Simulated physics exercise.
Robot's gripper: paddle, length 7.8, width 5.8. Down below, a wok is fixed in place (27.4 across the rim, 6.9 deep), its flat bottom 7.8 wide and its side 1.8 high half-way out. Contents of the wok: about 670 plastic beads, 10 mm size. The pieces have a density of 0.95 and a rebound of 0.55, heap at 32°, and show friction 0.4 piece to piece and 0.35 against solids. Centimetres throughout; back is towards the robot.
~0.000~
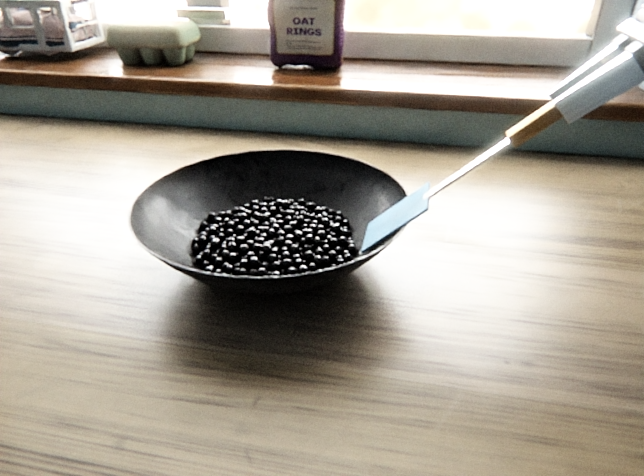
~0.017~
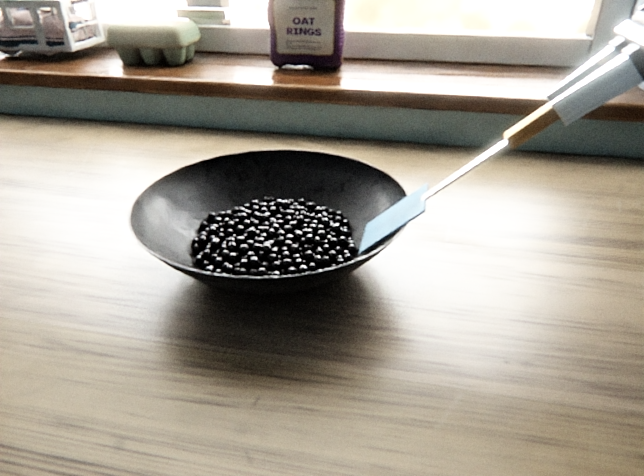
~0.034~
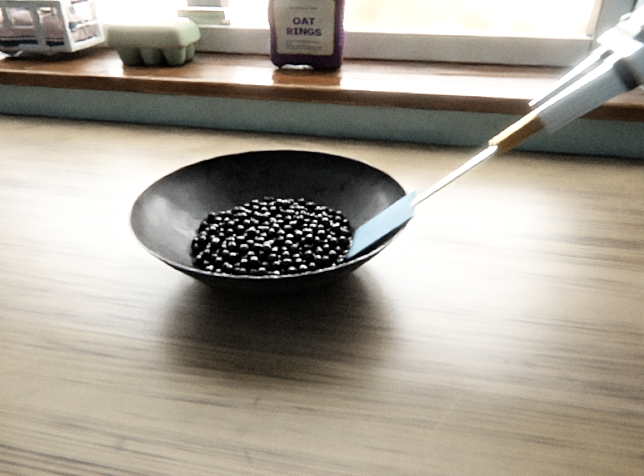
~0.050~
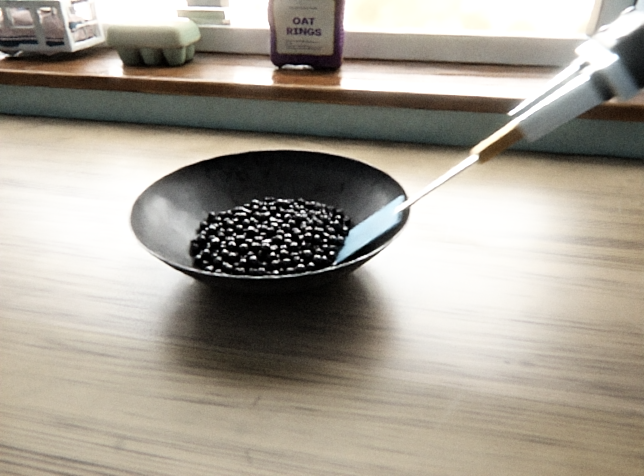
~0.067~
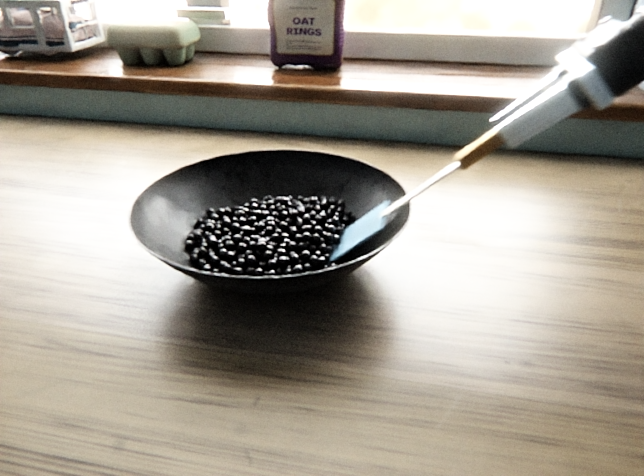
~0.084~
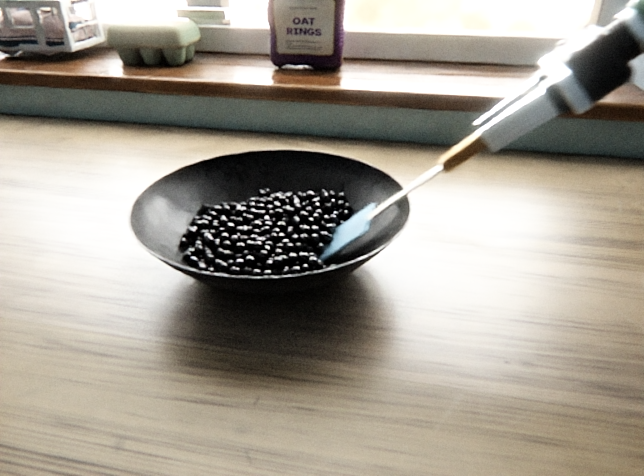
In a dark wok on a counter, a robot's blue paddle pushes black beads left.
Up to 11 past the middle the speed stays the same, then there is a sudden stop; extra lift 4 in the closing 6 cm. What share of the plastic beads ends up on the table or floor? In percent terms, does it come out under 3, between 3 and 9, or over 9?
It comes out over 9 %.
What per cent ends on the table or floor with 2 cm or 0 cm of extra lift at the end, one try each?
I'd put it near 25 in a hundred, then near 25 in a hundred.
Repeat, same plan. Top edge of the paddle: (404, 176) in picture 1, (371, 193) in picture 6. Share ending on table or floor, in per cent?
Roughly 15 %.
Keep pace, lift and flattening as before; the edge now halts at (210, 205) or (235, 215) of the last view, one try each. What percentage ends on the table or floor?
First try roughly 10 percent, second roughly 0 percent.
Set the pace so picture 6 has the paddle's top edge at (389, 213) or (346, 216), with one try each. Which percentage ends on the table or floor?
That comes to about 20 and about 30 percent, in that order.
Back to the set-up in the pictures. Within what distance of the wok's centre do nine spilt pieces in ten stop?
I'd estimate close to 75 centimetres.
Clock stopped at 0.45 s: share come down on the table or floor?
Roughly 5 percent.
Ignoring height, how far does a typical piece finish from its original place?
Some 3 cm.
After 0.15 s, sloping 43°, highest piece 5 above the table; 668 in the wok.
After 0.22 s, sloping 43°, highest piece 7 above the table; 668 in the wok.
After 0.45 s, sloping 43°, highest piece 17 above the table; 517 in the wok, 47 on the table or floor, 104 on the blade or in flight.
After 1.50 s, sloping 43°, highest piece 6 above the table; 517 in the wok, 151 on the table or floor.
At rest, 517 in the wok, 151 on the table or floor. That is 23 % on the table or floor.
